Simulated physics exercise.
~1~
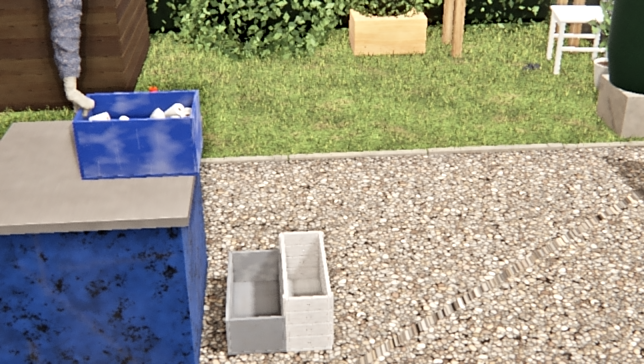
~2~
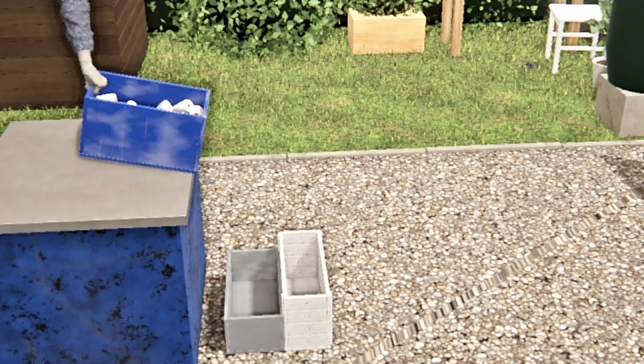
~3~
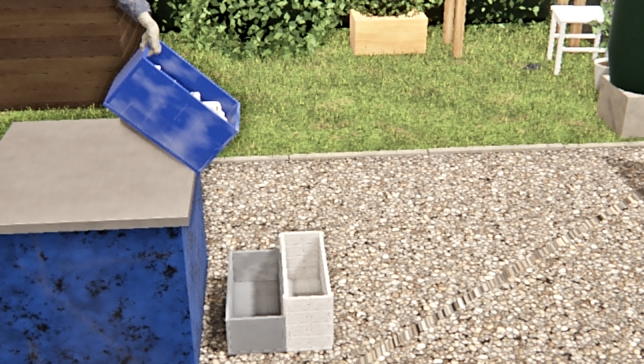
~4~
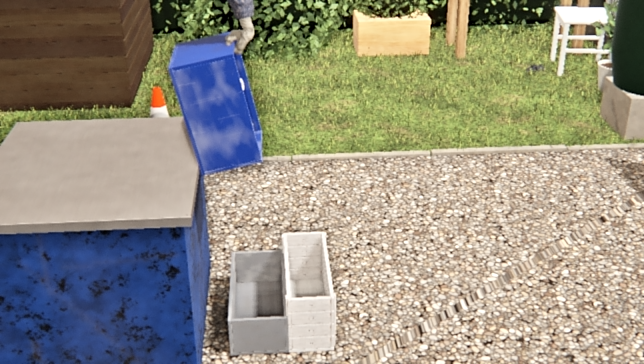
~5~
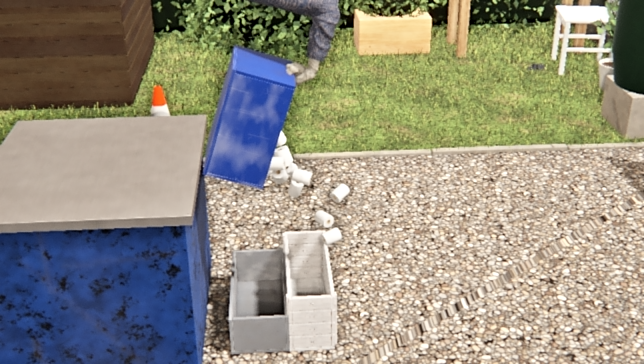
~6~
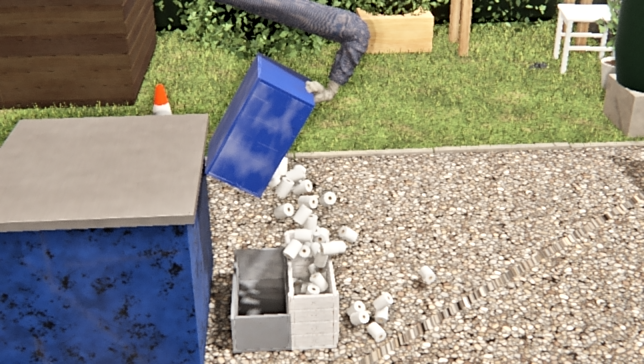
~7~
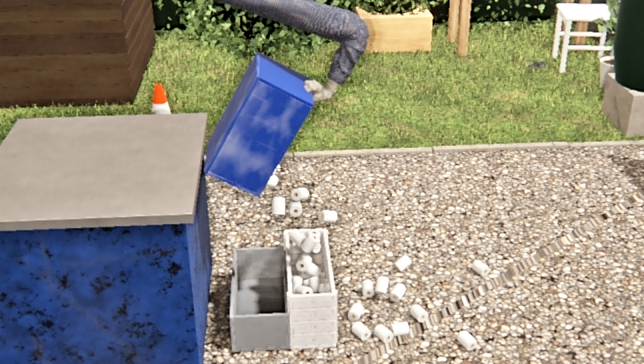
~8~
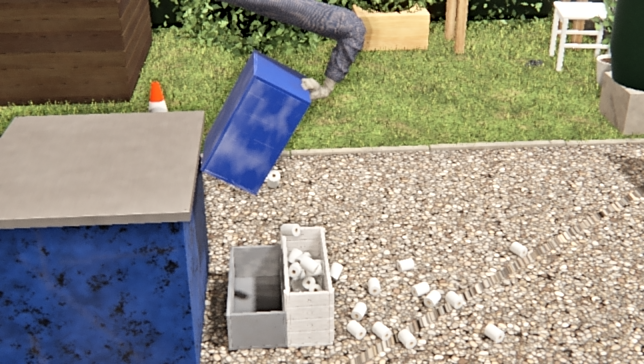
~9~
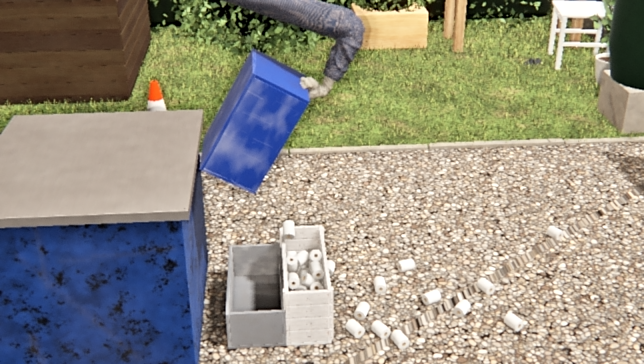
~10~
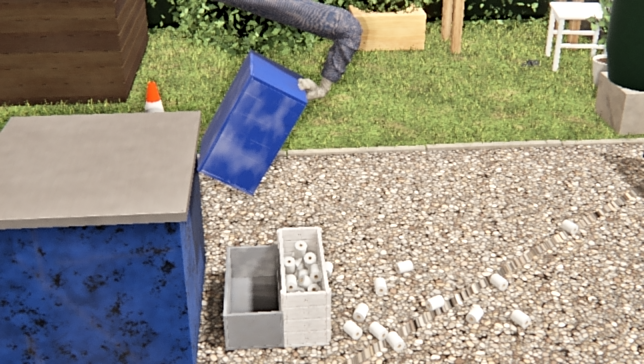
In a garden, a gloved hand tips white rolls from a blue tote, mostly into a white tub.
